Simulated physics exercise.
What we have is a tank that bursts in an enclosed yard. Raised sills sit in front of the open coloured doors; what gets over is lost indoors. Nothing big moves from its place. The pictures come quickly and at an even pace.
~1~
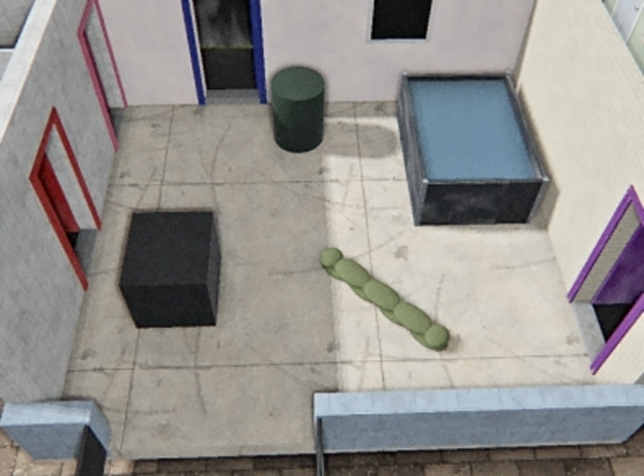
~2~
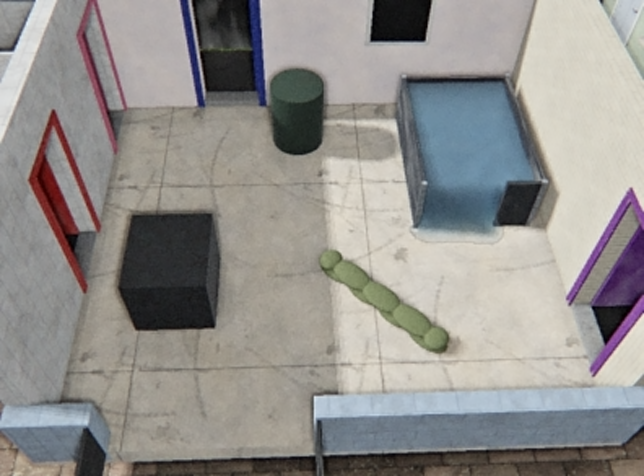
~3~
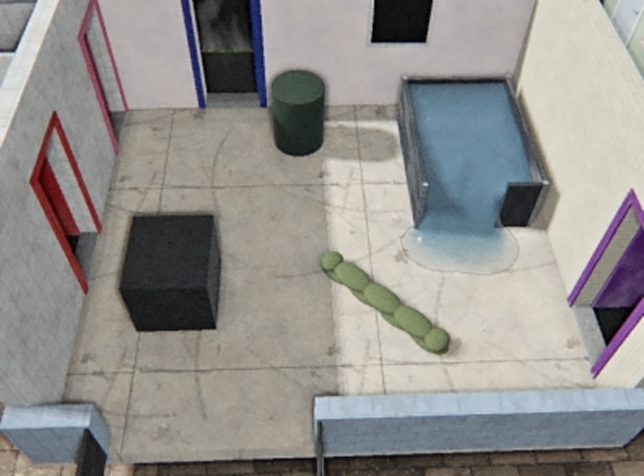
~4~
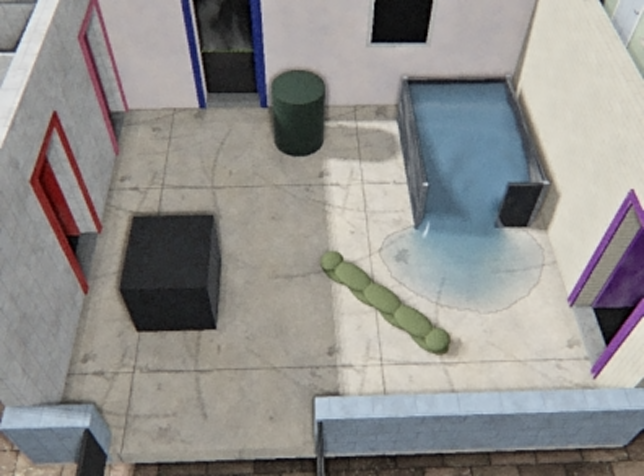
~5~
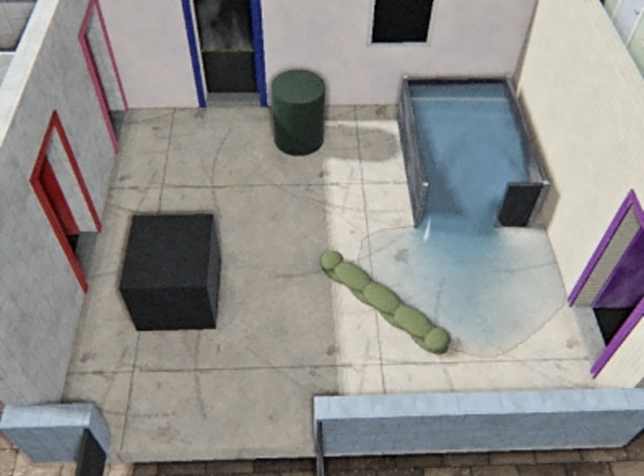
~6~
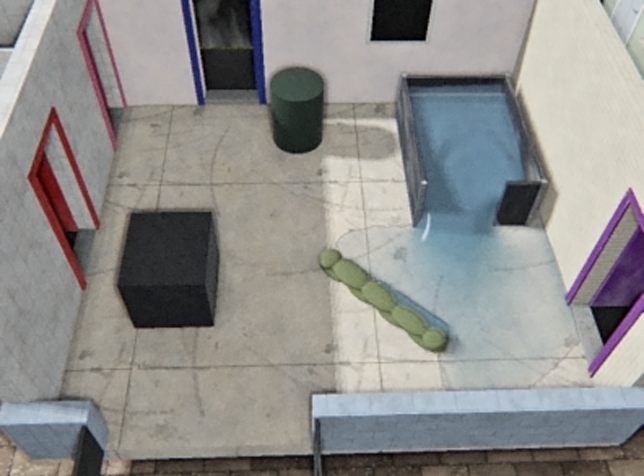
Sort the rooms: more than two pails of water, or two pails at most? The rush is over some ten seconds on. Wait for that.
Pink door - more than two pails; red door - two pails at most; purple door - more than two pails; blue door - two pails at most.
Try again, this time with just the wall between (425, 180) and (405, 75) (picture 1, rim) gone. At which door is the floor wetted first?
It is the blue one.
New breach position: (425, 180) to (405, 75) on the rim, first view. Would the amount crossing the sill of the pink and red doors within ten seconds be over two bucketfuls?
As for the doors, pink gets past it and red gets past it.
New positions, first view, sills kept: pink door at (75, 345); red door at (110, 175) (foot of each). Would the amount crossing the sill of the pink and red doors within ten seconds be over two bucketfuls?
So here's how it goes: Pink door runs over, while red door stays within bounds.
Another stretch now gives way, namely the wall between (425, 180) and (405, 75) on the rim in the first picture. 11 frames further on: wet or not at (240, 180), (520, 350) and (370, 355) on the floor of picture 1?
Taking the points in order: Swamped, unwetted and unwetted.
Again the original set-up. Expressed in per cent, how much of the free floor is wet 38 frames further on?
By my count, 90 percent.
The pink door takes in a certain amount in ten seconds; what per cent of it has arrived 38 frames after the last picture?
Estimate: Roughly 0 %.
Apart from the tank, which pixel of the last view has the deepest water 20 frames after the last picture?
My finger goes to (586, 415).
A moment on, water covers 25 % of the floor; the pink door not reached, the red door not reached, the purple door under two buckets in, the blue door not reached.
Next, water covers 40 % of the floor; the pink door not reached, the red door not reached, the purple door over two buckets in, the blue door not reached.
Then, water covers 60 % of the floor; the pink door not reached, the red door not reached, the purple door far over two buckets in, the blue door not reached.
Later, water covers 90 % of the floor; the pink door wet at the sill, nothing in, the red door wet at the sill, nothing in, the purple door far over two buckets in, the blue door wet at the sill, nothing in.
In the end, water covers 95 % of the floor; the pink door over two buckets in, the red door wet at the sill, nothing in, the purple door far over two buckets in, the blue door wet at the sill, nothing in.
